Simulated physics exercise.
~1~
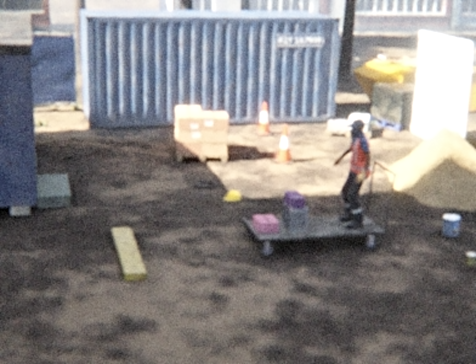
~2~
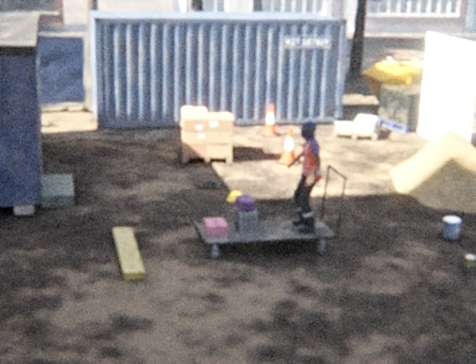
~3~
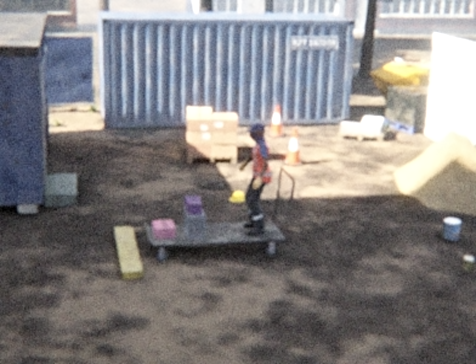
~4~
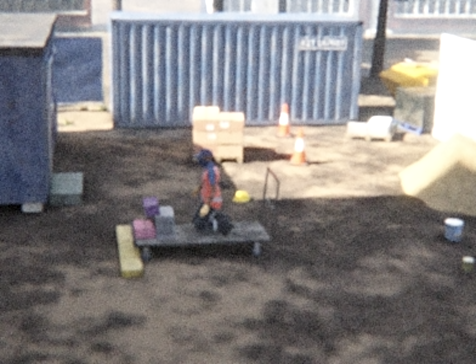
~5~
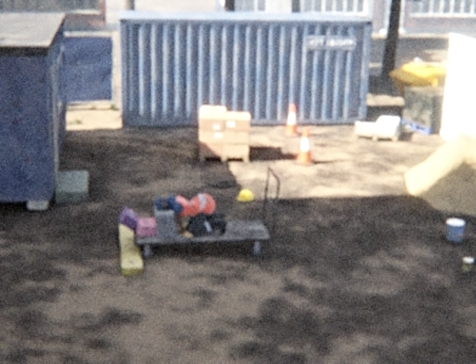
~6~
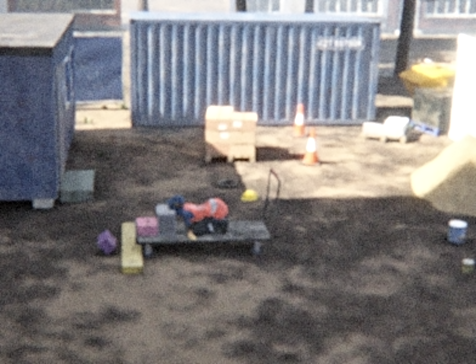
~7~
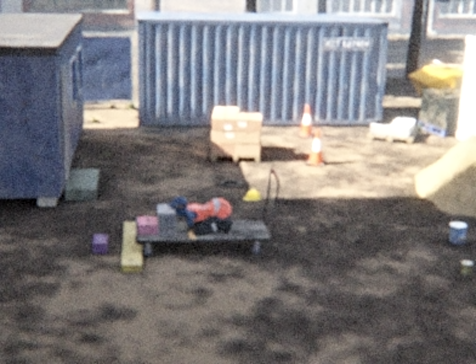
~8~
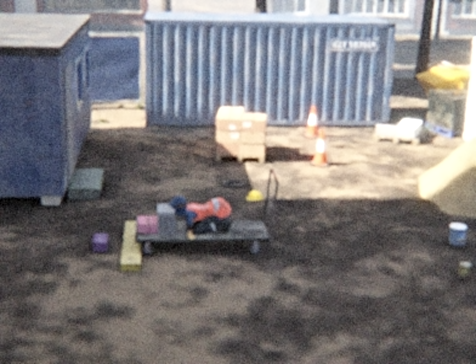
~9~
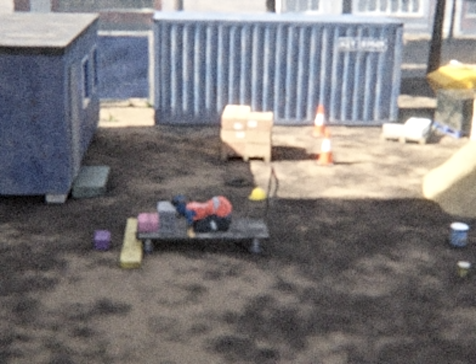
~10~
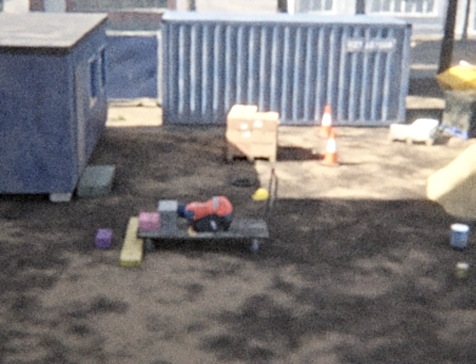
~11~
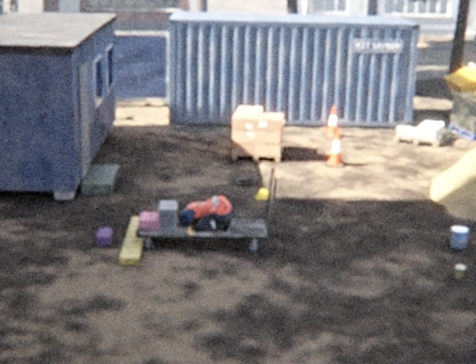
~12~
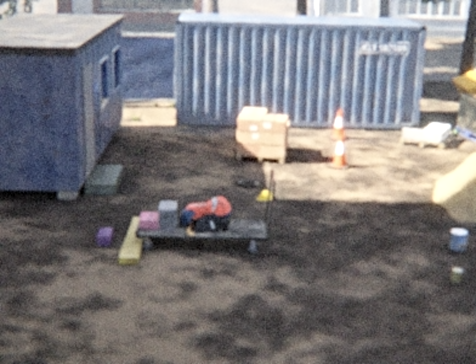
The video shows a flat cart carrying a standing figure, a grey crate and pink and purple boxes left across a yard until it stops at a yellow sill; the figure topples forward onto the deck and the purple box tumbles over the front, resting on the ground beyond.
